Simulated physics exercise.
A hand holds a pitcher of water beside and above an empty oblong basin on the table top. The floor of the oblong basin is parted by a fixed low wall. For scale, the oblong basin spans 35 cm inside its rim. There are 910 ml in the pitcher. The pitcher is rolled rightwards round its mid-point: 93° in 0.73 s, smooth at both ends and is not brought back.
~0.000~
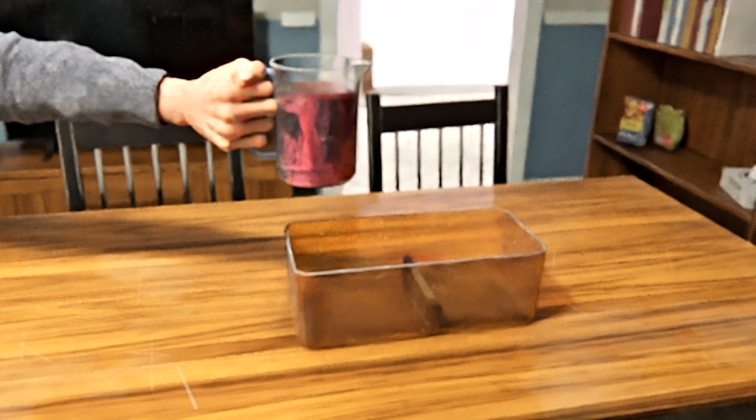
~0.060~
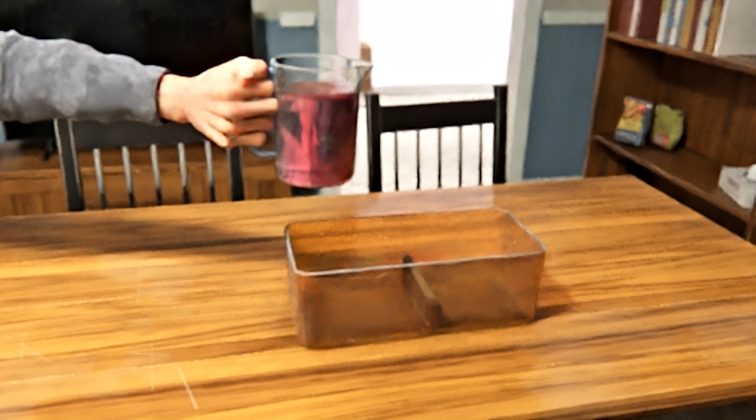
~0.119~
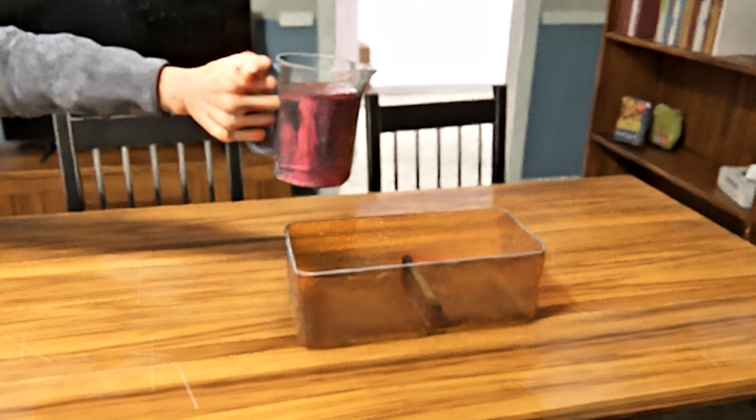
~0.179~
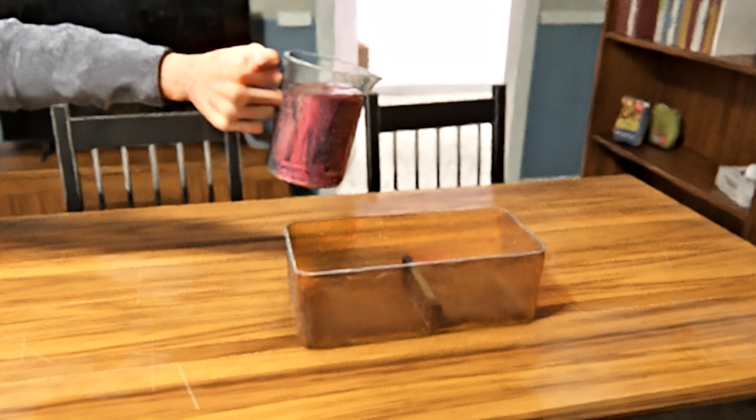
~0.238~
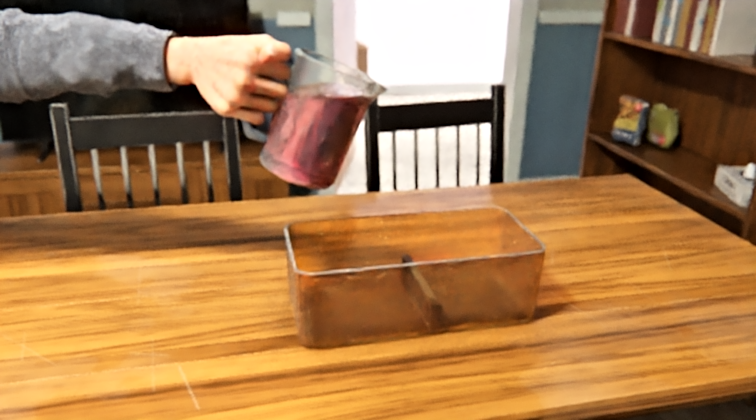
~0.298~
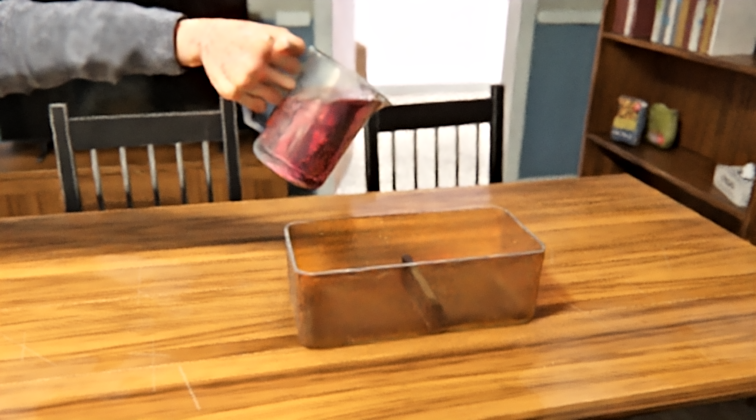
Above a wooden table, a hand holding a clear pitcher of reddish liquid gradually tilting it rightwards beside an empty oblong basin.
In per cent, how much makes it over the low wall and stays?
The far part has some 84 per cent.
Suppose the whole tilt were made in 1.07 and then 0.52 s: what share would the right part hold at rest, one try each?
In turn about 85 and 85 per cent.
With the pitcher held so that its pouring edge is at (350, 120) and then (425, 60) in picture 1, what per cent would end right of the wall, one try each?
In turn about 5 and 85 per cent.
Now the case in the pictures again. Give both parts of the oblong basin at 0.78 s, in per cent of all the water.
Near 1 on the left, 36 on the right.
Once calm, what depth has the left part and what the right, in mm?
Some 4 mm on the left and 34 mm on the right.
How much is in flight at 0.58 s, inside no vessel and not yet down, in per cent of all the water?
Near 20 in a hundred.
After 0.58 s the tilt is 83° and 77 per cent is still to pour, 0 is left of the wall and 4 right of it.
After 0.78 s the tilt is 93° and 38 per cent is still to pour, 1 is left of the wall and 36 right of it.
After 1.00 s the tilt is 93° and 16 per cent is still to pour, 2 is left of the wall and 71 right of it.
After 1.23 s the tilt is 93° and 7 per cent is still to pour, 6 is left of the wall and 83 right of it.
In the end 13 per cent lies left of the wall, 84 right of it and 2 outside.
